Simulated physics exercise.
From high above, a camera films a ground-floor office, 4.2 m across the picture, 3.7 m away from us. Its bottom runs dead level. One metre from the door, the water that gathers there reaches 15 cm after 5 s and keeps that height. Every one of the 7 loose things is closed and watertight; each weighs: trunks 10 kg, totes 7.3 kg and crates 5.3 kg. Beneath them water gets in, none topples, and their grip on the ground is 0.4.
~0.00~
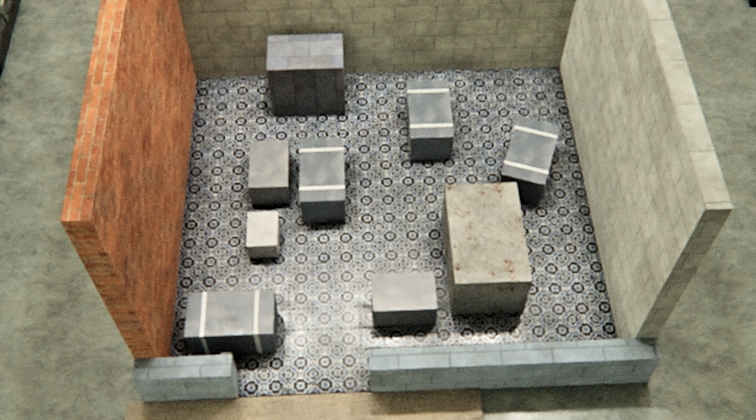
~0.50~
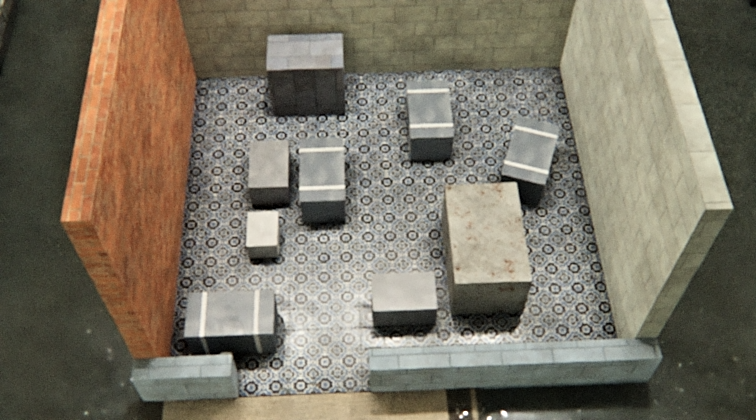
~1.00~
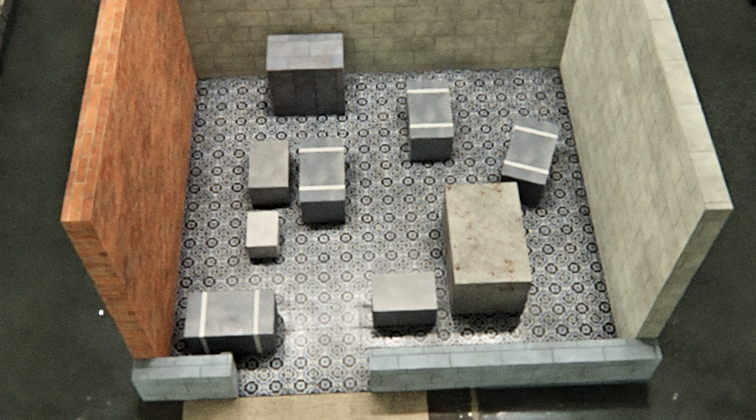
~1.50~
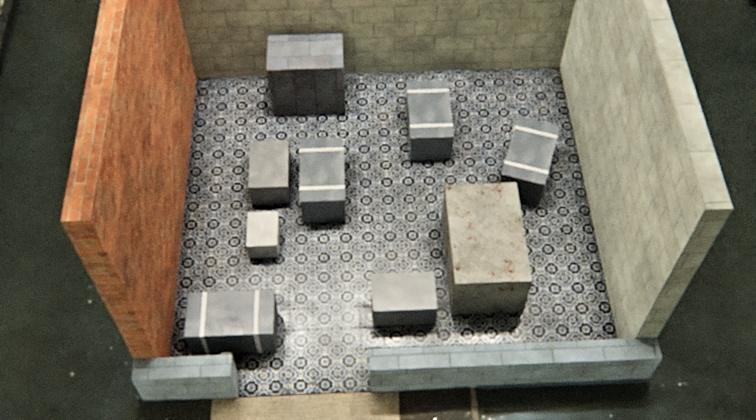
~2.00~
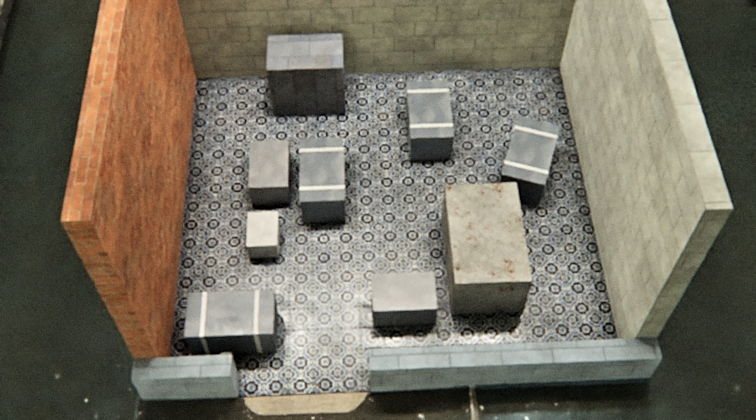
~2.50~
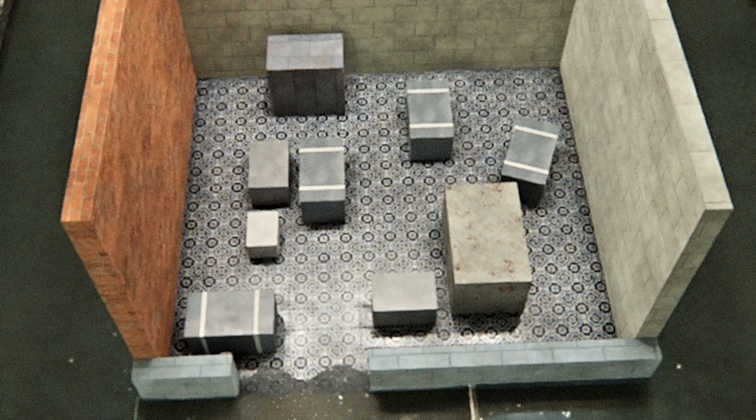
The footage shows a roofless room with a patterned floor and grey boxes, seen from above, as the ground outside its walls turns dark and wet and the tan strip at the front gap gradually disappears; the boxes stay still.
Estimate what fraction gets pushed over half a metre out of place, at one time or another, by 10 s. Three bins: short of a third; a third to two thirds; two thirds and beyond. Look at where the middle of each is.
The portion should come out equal to or over two thirds.
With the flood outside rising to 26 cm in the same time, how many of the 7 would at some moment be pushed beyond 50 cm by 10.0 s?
Then 6.
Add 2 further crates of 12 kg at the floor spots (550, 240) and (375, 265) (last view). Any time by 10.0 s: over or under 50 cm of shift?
Order as asked - inside the cutoff and beyond the cutoff.
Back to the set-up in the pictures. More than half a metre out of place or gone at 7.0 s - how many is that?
Tally: 2.
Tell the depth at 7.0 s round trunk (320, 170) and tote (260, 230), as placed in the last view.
About 4 and 4 cm.
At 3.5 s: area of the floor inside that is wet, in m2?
Wet: Near 1.0 m2.
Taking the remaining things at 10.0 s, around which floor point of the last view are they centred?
Near (383, 160).
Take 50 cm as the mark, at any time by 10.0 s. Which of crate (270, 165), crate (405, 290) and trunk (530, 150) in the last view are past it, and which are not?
Beyond, within, within.
After 3.5 s 0 of 7 are over 50 cm from their spots; 0 afloat.
After 4.5 s 0 of 7 are over 50 cm from their spots; 0 afloat.
After 7.0 s 2 of 7 are over 50 cm from their spots; 2 afloat.
After 10.0 s 5 of 7 are over 50 cm from their spots, and 5 have been at some point; 5 afloat.
